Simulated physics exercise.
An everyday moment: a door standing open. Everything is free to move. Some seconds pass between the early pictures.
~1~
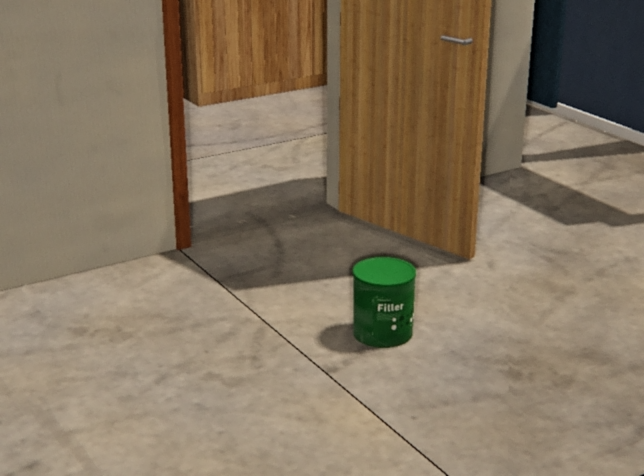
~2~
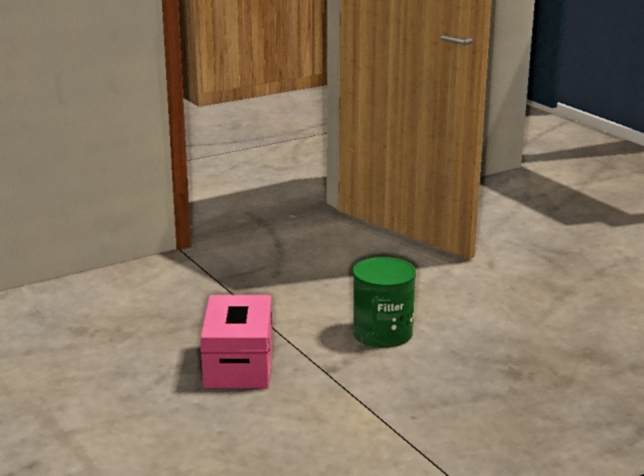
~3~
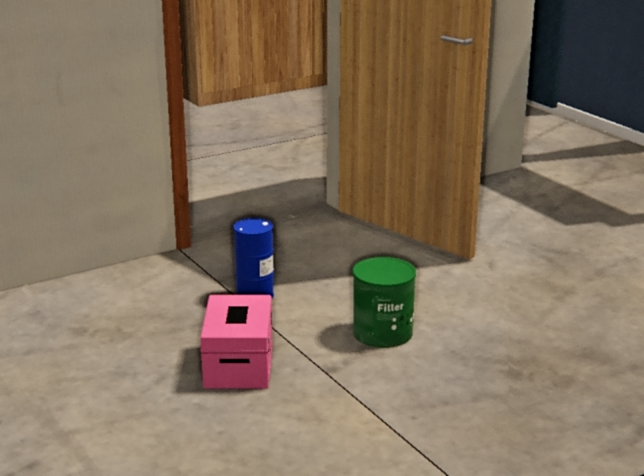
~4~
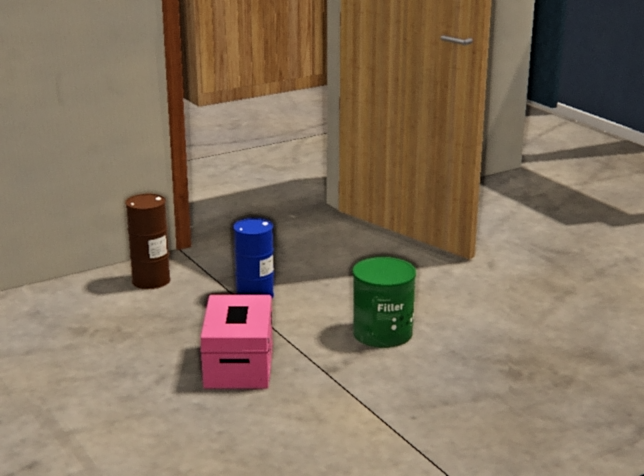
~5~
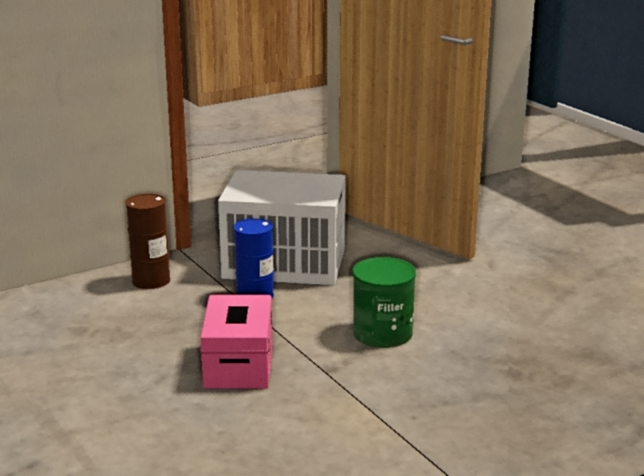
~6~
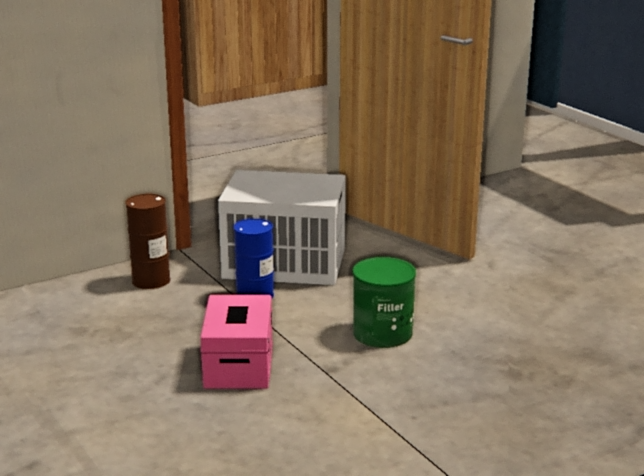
A door stands open as a pink box, two canisters and a white chest appear around a green pail.
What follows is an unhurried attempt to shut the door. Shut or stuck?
Here the door stops short.
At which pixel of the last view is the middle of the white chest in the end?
At about (274, 227).
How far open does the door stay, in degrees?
About 55°.
Then, 0.50 s past the last view, door 88° open.
Then, 0.70 s past the last view, door 74° open.
Then, 1.00 s past the last view, door 57° open; white chest displaced a little near (277, 227).
Finally, door 55° open; all 5 still in place. Final places as the last picture's camera would see them, white chest near (274, 227).
